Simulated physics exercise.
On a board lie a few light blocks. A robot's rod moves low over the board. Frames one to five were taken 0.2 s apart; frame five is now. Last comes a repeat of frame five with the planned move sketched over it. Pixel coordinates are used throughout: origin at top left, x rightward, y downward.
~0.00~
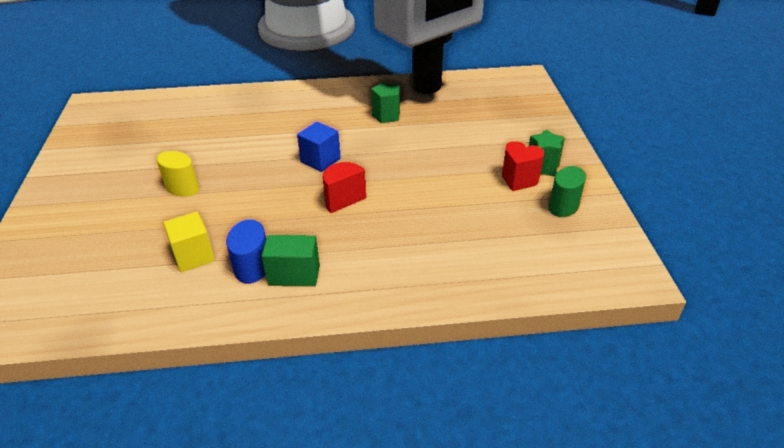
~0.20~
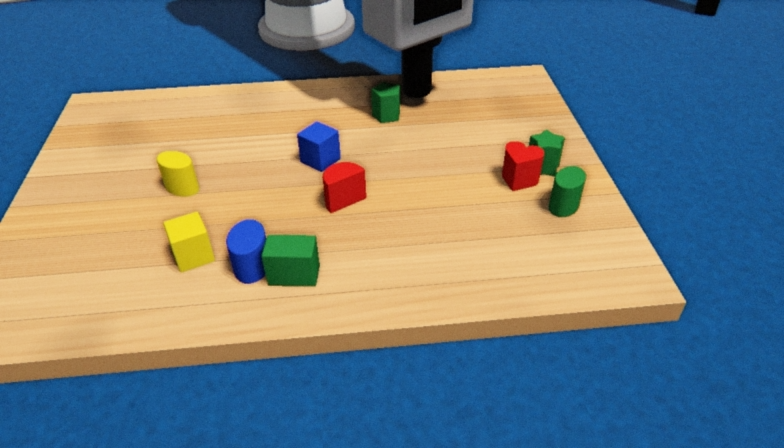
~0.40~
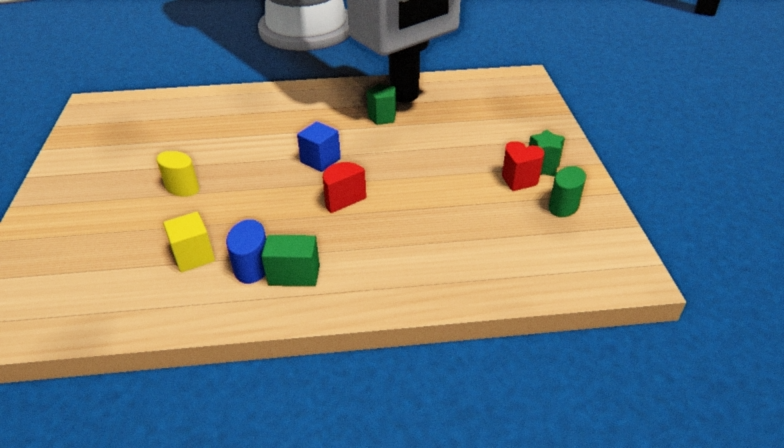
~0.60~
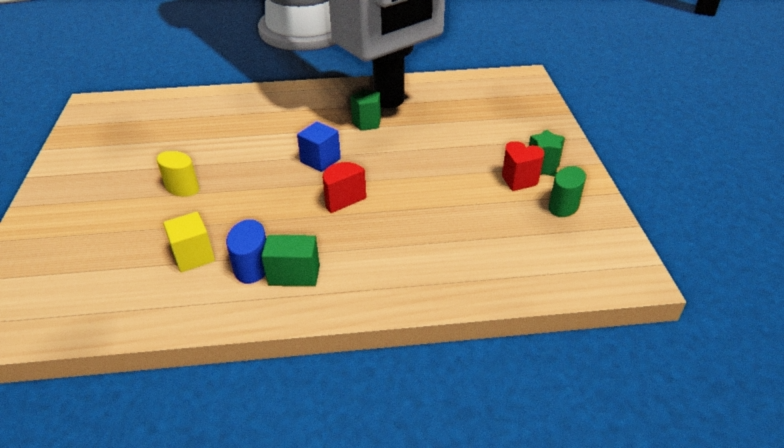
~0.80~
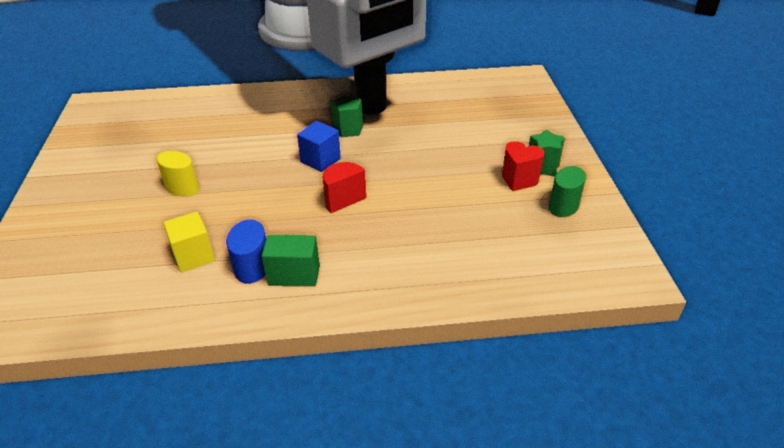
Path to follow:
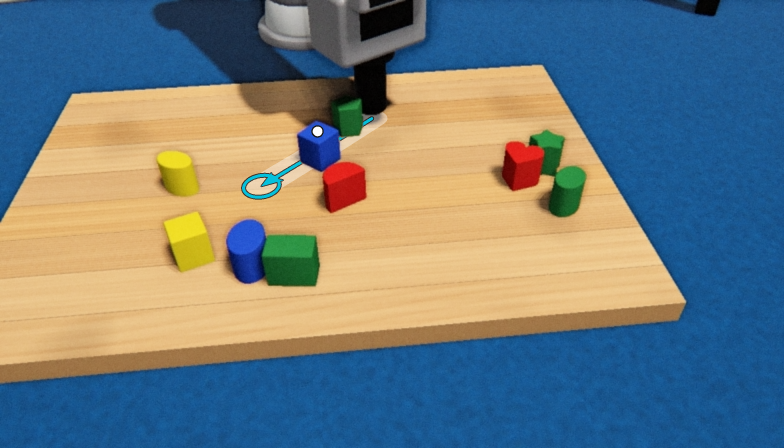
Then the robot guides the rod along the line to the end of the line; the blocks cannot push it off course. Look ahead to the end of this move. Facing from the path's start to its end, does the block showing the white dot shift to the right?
No, that is not what happens.
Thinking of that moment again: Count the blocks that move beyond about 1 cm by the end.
Blocks that move over 1 cm: Two.
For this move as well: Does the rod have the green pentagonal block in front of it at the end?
I expect not.
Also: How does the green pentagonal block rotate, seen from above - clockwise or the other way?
With the clock.
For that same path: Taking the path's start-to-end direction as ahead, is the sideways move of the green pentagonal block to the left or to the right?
It goes right.
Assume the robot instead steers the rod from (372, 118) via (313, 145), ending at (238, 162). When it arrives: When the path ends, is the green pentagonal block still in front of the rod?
Going by the path, yes.
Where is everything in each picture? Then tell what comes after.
Rod tip at (427, 88); block tops, yellow oval block at (174, 159); blue square block at (318, 131); green pentagonal block at (387, 88), in the first frame.
Rod at (417, 92); blocks unchanged, in the second frame.
Rod at (404, 96); green pentagonal block at (382, 90), in the third frame.
Rod at (389, 102); green pentagonal block at (366, 96), in the fourth frame.
Rod at (372, 108); yellow oval block at (174, 159); blue square block at (318, 131); green pentagonal block at (347, 102), in the fifth frame.
Path on the board, in a line from (372, 118) to (262, 186); the dot is on the blue square block.
On the path given first. One third of the way, rod at (337, 129); blue square block at (312, 134), turned 35° anticlockwise; green pentagonal block at (306, 116), turned 55° clockwise.
Two thirds of the way, rod at (300, 151); blue square block at (293, 153), turned 45° anticlockwise; green pentagonal block at (269, 125), turned 115° clockwise.
At the end, rod at (259, 175); yellow oval block in place; blue square block at (284, 168), turned 80° anticlockwise; green pentagonal block at (264, 127), turned 140° clockwise.
